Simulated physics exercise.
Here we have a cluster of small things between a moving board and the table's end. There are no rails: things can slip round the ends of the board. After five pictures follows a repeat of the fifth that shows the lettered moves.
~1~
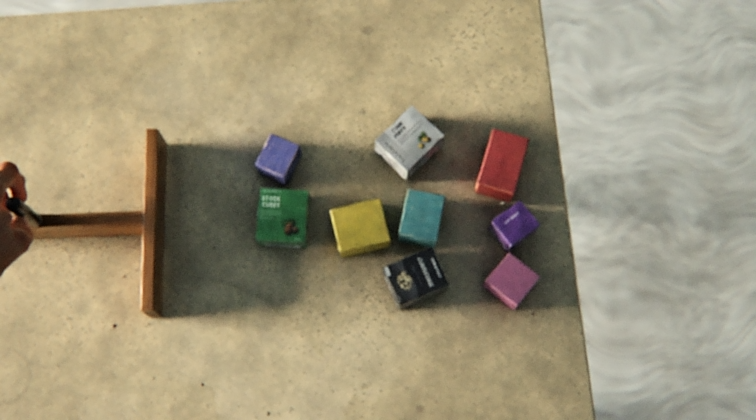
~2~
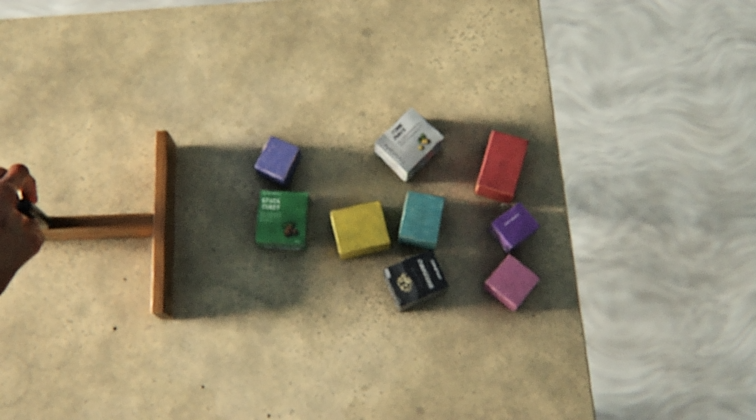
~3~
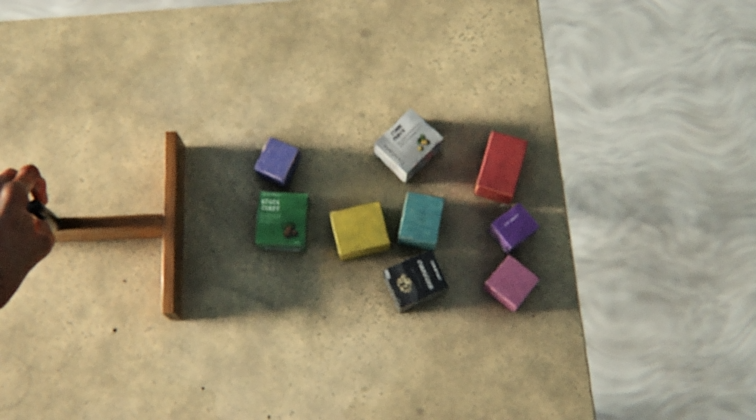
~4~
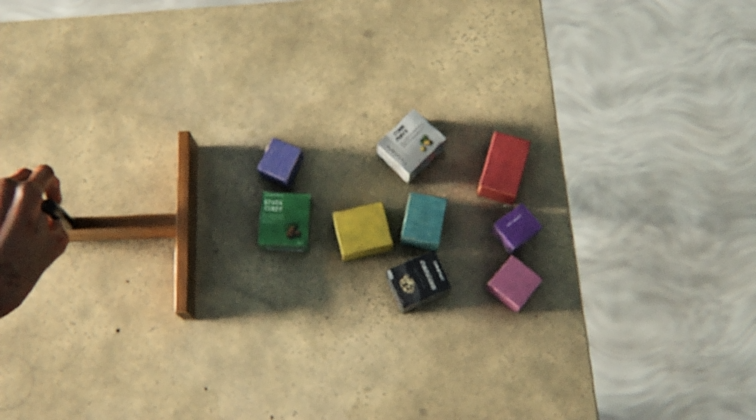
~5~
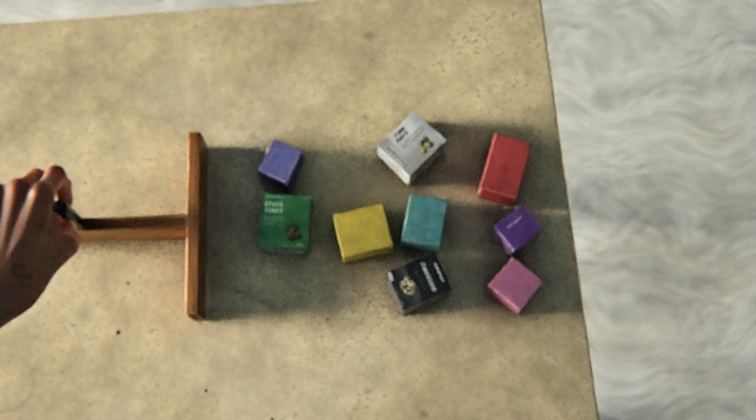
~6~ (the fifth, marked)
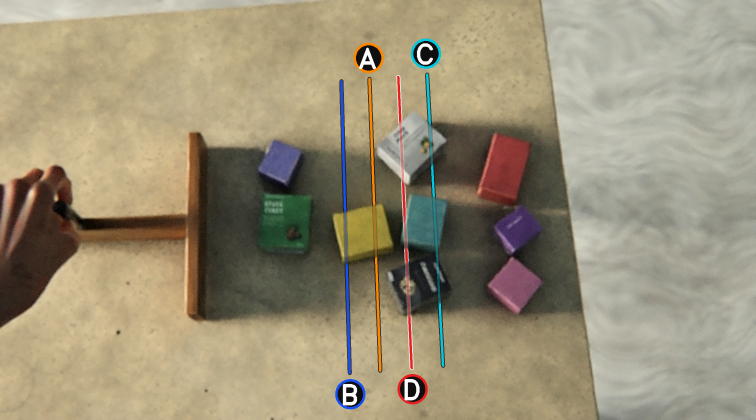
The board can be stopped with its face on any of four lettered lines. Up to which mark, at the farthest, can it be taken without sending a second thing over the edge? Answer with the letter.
As far as mark C.
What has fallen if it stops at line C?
The purple packet.
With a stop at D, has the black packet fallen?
By then, no.
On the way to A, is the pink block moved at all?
By then, no.
On the copy, A at (375, 218); B at (345, 221); C at (435, 214); D at (405, 216).
On C. First, board (280, 214); blue block (305, 163); green box (314, 221).
Then, board (366, 207); purple packet (540, 233); turquoise block (494, 221).
Finally, board (431, 202); purple packet over the edge; turquoise block (557, 218); one fallen.
By contrast, A is within the limit but short; B is within the limit but short; D is within the limit but short.
